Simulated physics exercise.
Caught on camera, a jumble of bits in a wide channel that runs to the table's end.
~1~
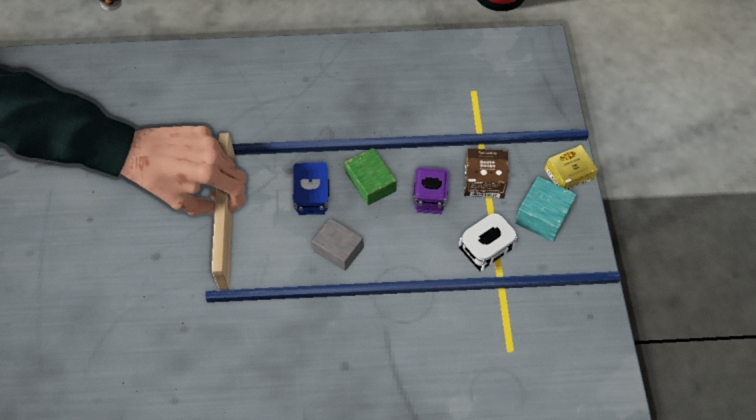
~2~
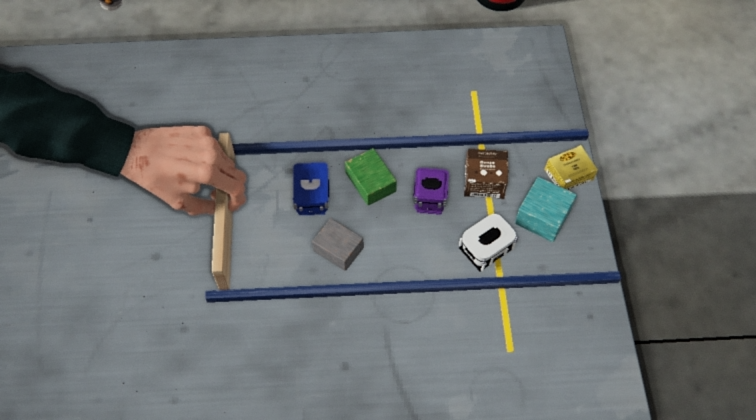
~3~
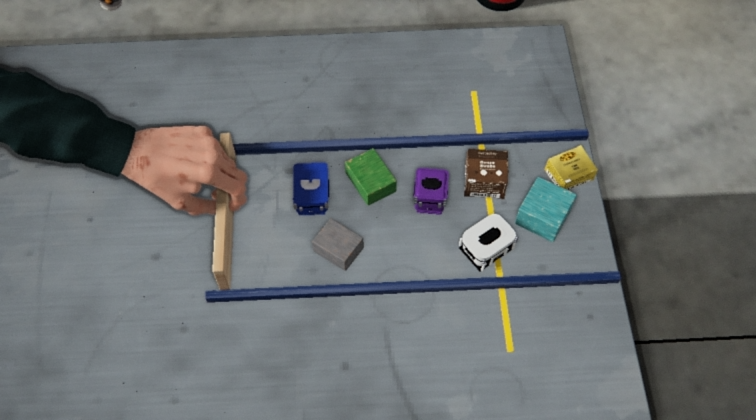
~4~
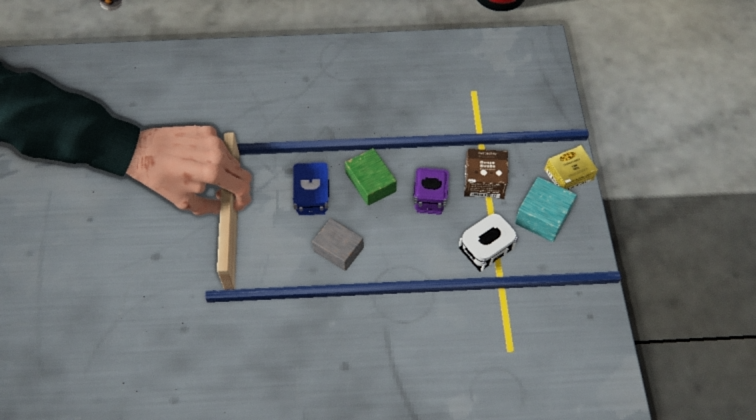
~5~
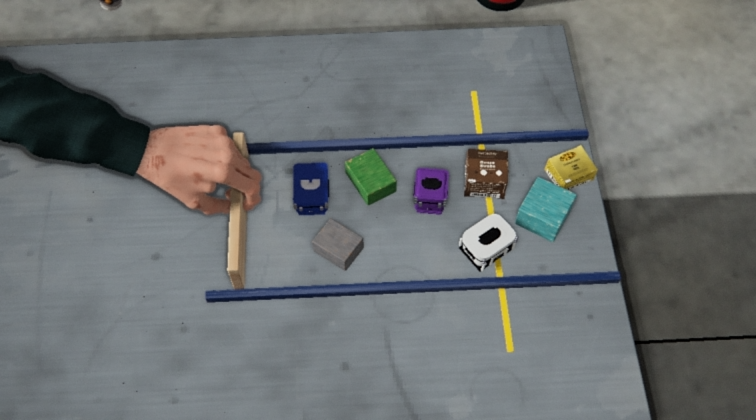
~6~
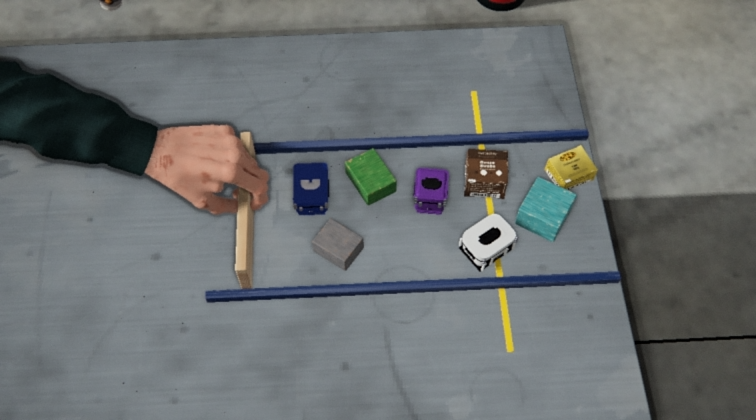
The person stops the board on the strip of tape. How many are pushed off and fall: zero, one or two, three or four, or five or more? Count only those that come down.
In the end the number that fall off is one or two.
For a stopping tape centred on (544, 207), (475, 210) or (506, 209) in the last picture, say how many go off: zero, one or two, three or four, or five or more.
For each place: Three or four; one or two; one or two.
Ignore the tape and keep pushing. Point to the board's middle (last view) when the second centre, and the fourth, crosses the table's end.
Its middle is around (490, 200) and later (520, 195).
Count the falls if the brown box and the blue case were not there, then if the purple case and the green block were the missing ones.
Fallen: 0, and 0 in the other try.
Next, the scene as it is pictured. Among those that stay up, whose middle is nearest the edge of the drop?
That is the brown box.
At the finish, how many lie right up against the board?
The number is 2.
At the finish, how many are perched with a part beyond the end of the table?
Overhanging: 2.
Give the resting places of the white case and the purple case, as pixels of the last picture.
The white case at (565, 247), the purple case at (571, 178).
Soon after, none off yet; yellow box at rest near (571, 170); turquoise block at rest near (546, 210); brown box at rest near (486, 174).
In the end, the number that fall off is one or two; gone, yellow box.
